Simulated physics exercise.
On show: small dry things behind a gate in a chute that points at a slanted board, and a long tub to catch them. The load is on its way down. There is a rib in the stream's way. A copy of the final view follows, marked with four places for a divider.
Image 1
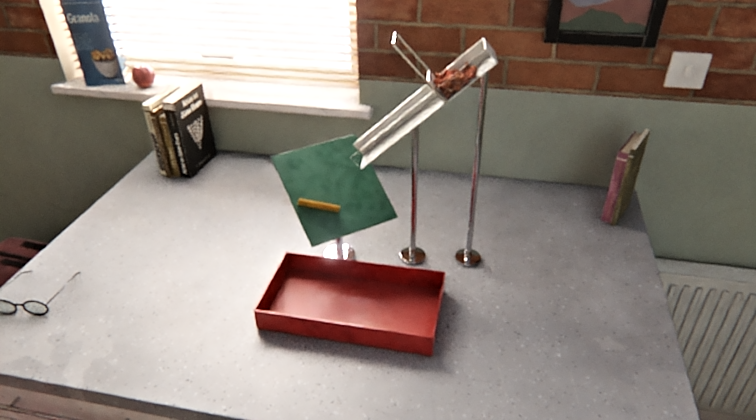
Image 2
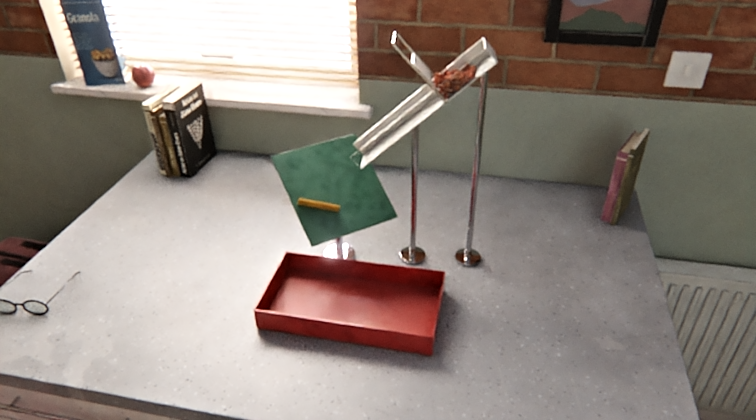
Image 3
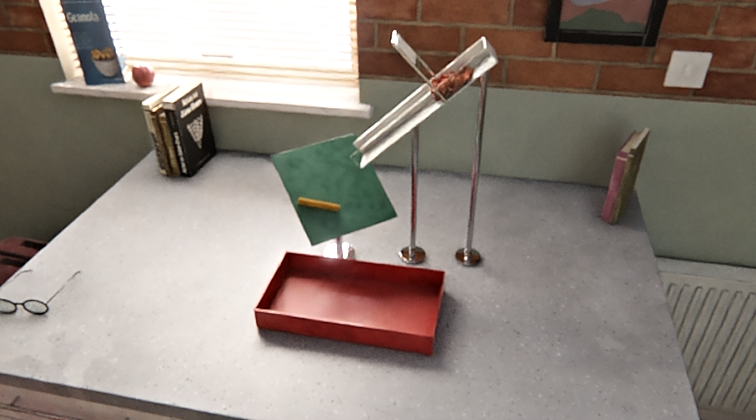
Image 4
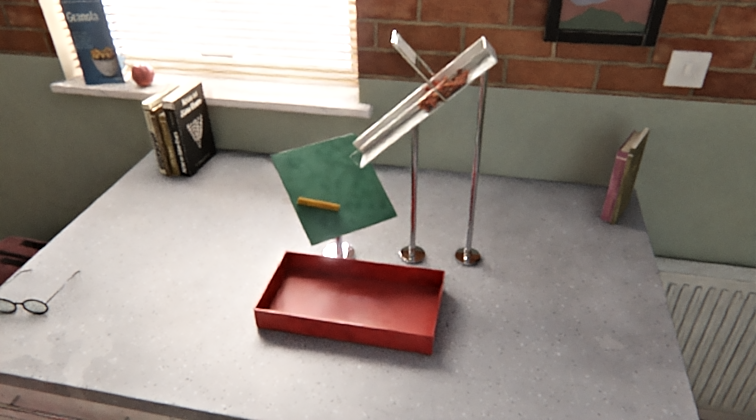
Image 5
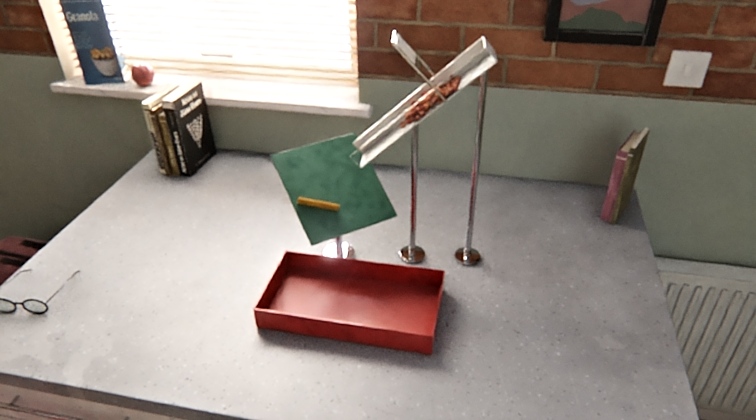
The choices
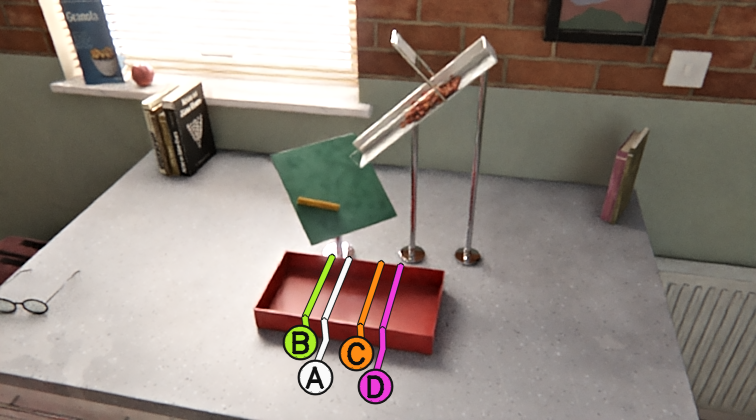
Red tub standing on a grey table below a tilted green board as reddish-brown pellets start sliding down a raised metal chute.
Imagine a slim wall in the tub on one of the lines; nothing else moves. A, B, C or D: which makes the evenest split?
C works best here.
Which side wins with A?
Right.
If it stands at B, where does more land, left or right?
Right.
On the marked copy, line A crosses the front rim at (324, 319); line B crosses the front rim at (305, 316); line C crosses the front rim at (360, 325); line D crosses the front rim at (382, 328).
With A, of what is caught, about a tenth on the left of the divider, almost all on the right.
With B, of what is caught, about a tenth on the left of the divider, almost all on the right.
With C, of what is caught, roughly half on the left of the divider, roughly half on the right.
With D, of what is caught, every piece on the left of the divider, not one piece on the right.
